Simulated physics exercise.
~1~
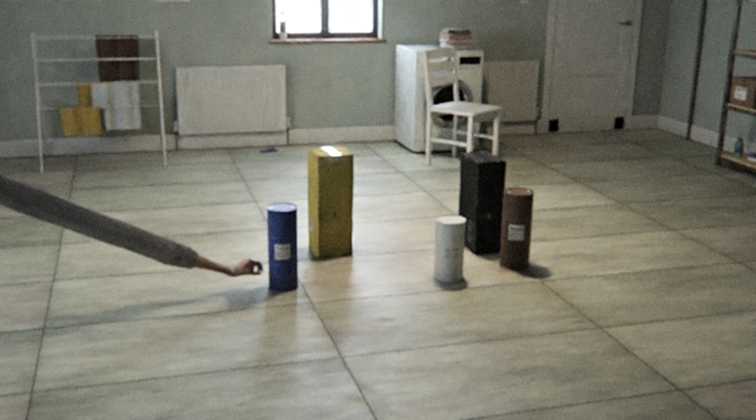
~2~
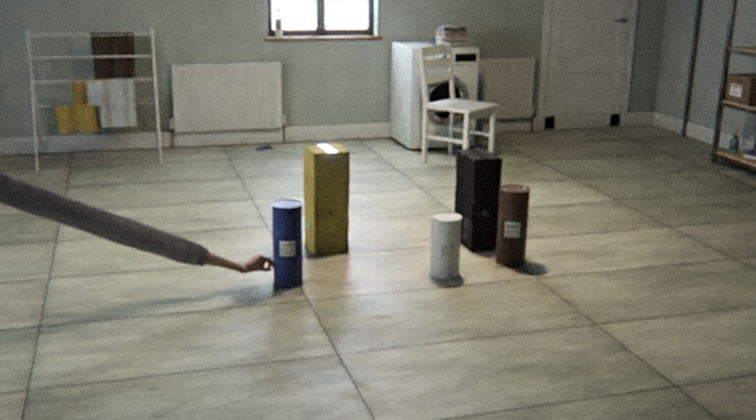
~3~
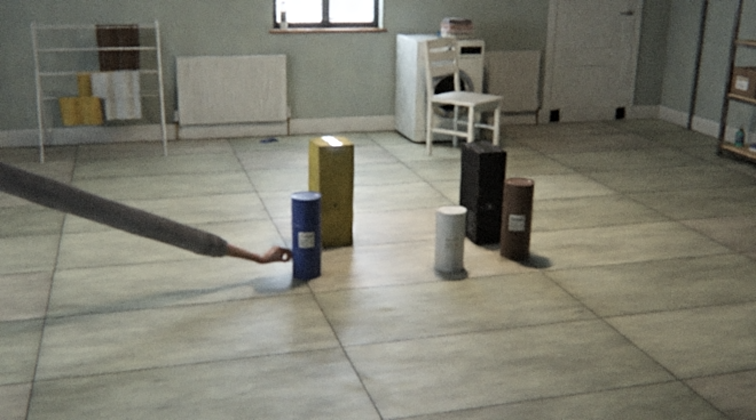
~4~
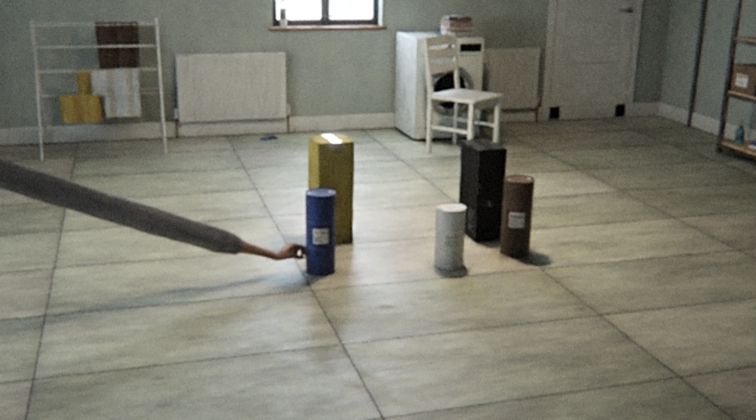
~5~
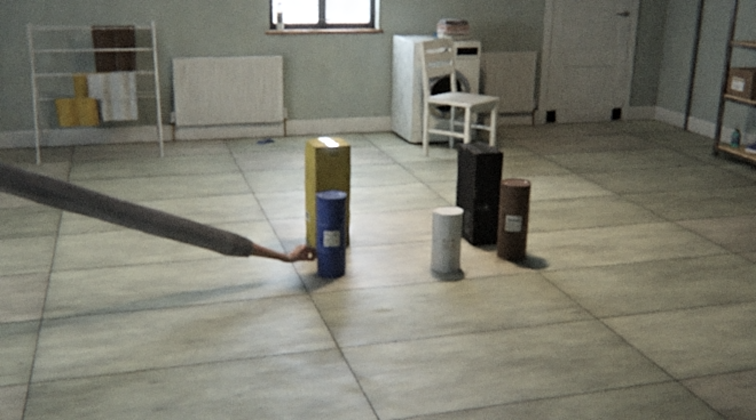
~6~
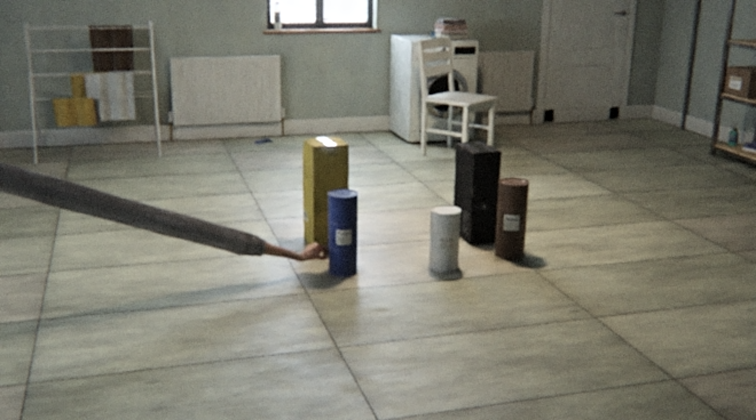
To begin with, an arm in a grey sleeve reaches in from the left, its fingertip near the base of a blue canister on a pale tiled floor, with a yellow box, a white canister, a black box and a brown canister standing nearby. The hand pushes the blue canister slowly to the right, and it slides along without tipping. It passes in front of the yellow box, partly hiding it as the arm stretches further in. At the end, the blue canister stands upright just right of the yellow box, while the other objects remain in place.
